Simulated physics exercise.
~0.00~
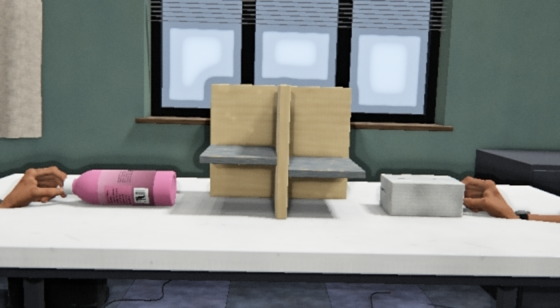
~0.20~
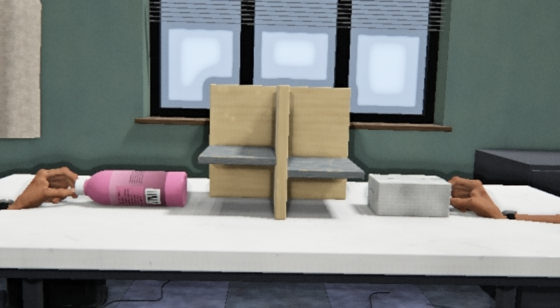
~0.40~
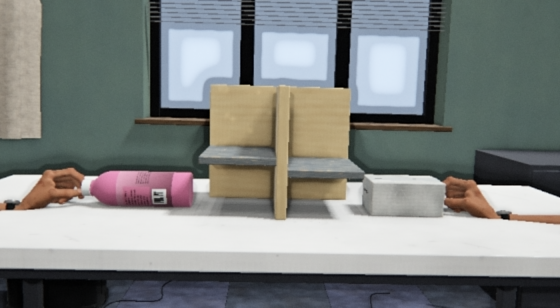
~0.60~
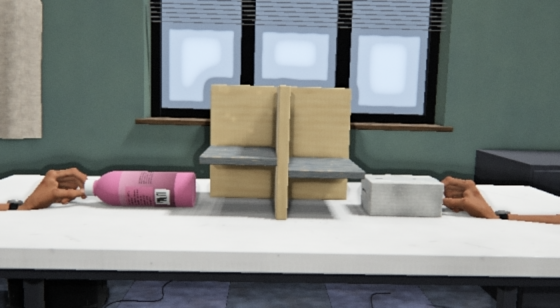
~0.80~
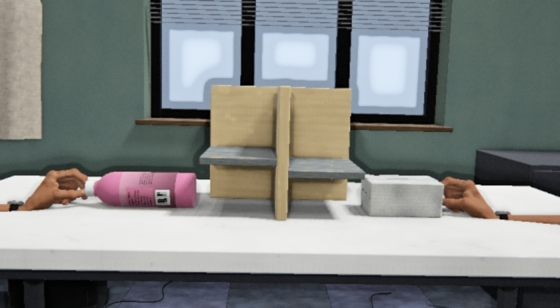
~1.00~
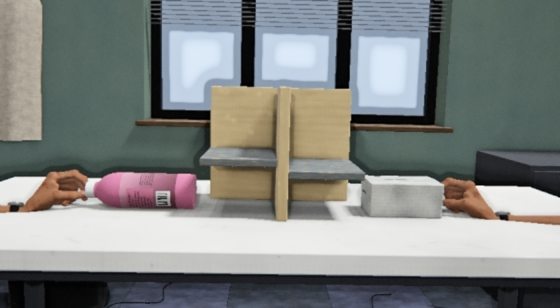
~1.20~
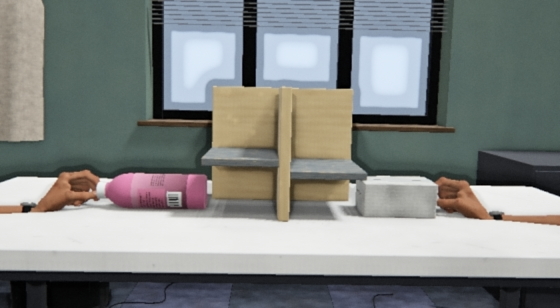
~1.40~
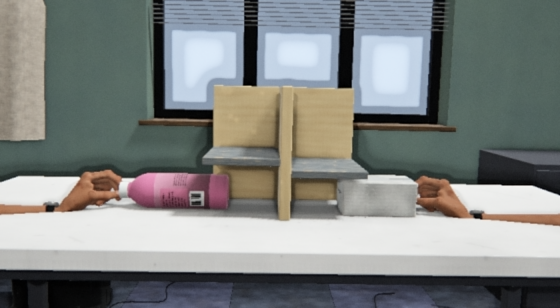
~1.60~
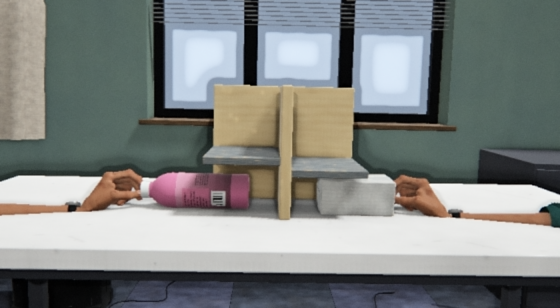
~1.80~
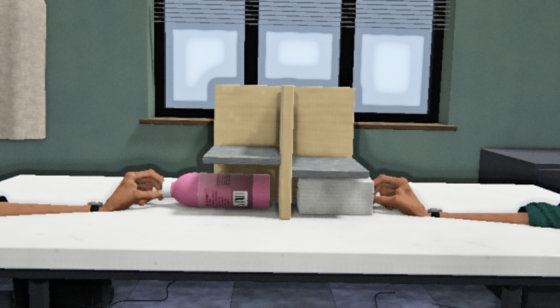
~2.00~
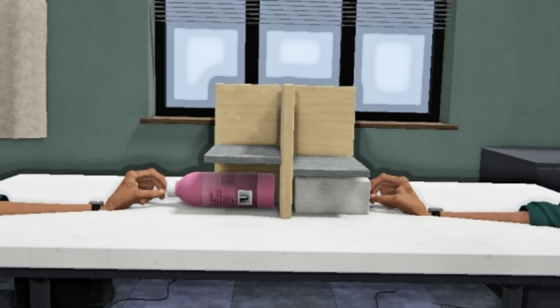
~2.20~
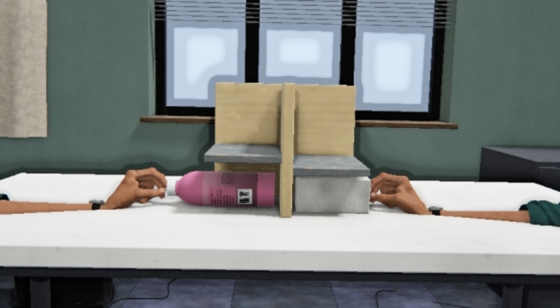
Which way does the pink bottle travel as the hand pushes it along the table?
The pink bottle slides to the right, toward the upright board in the middle of the shelf.
